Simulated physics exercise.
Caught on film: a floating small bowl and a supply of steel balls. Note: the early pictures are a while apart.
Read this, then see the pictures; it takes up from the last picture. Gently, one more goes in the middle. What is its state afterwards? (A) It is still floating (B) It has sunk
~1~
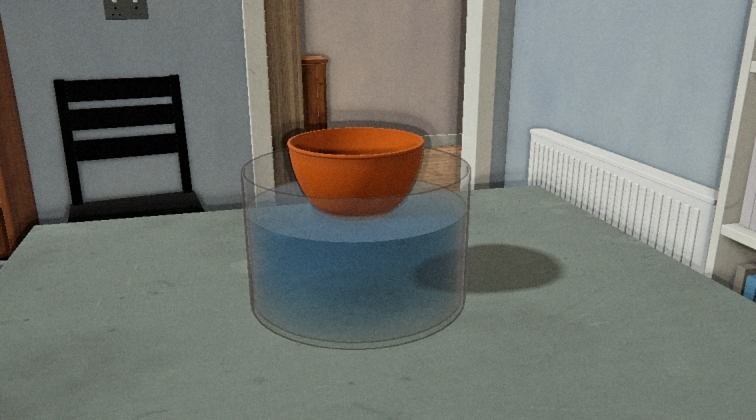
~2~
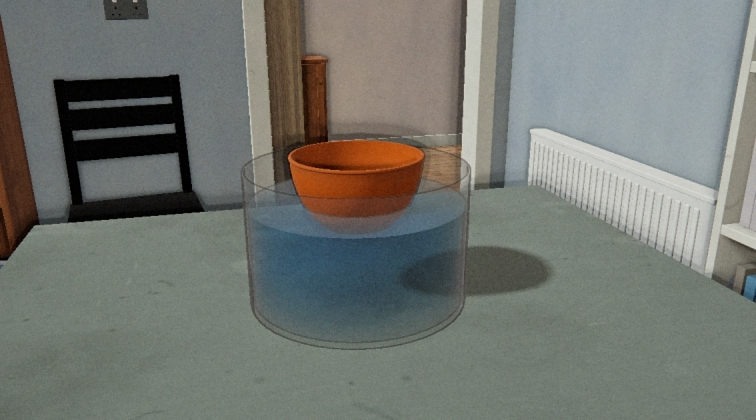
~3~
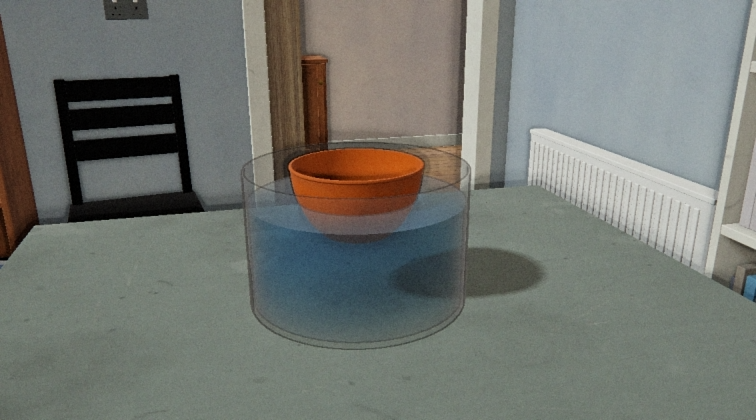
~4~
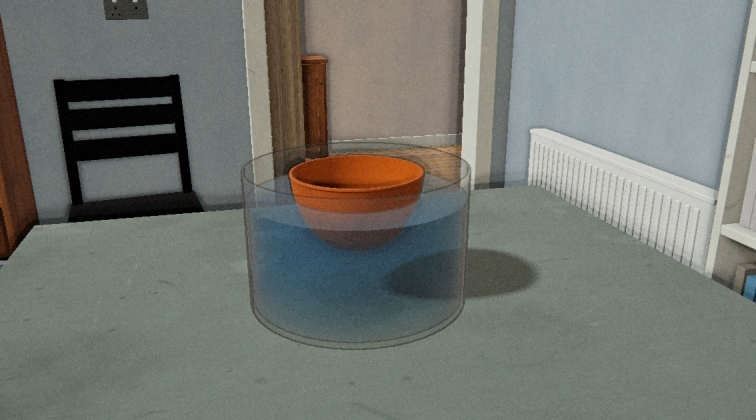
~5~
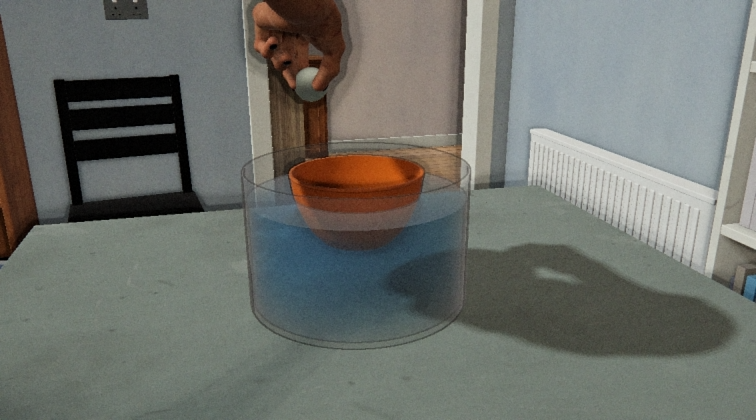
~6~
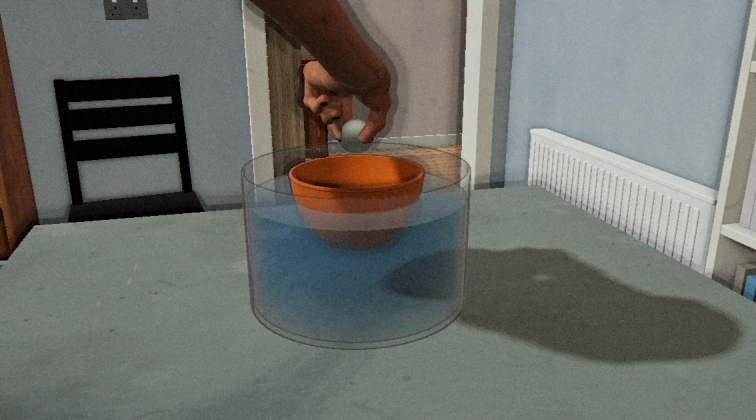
The answer is A.
Next, the steel ball is in and the small bowl dips.
After that, it steadies; about a fifth of its side above the surface.
Finally, the small bowl floats; about a fifth of its side above the surface.
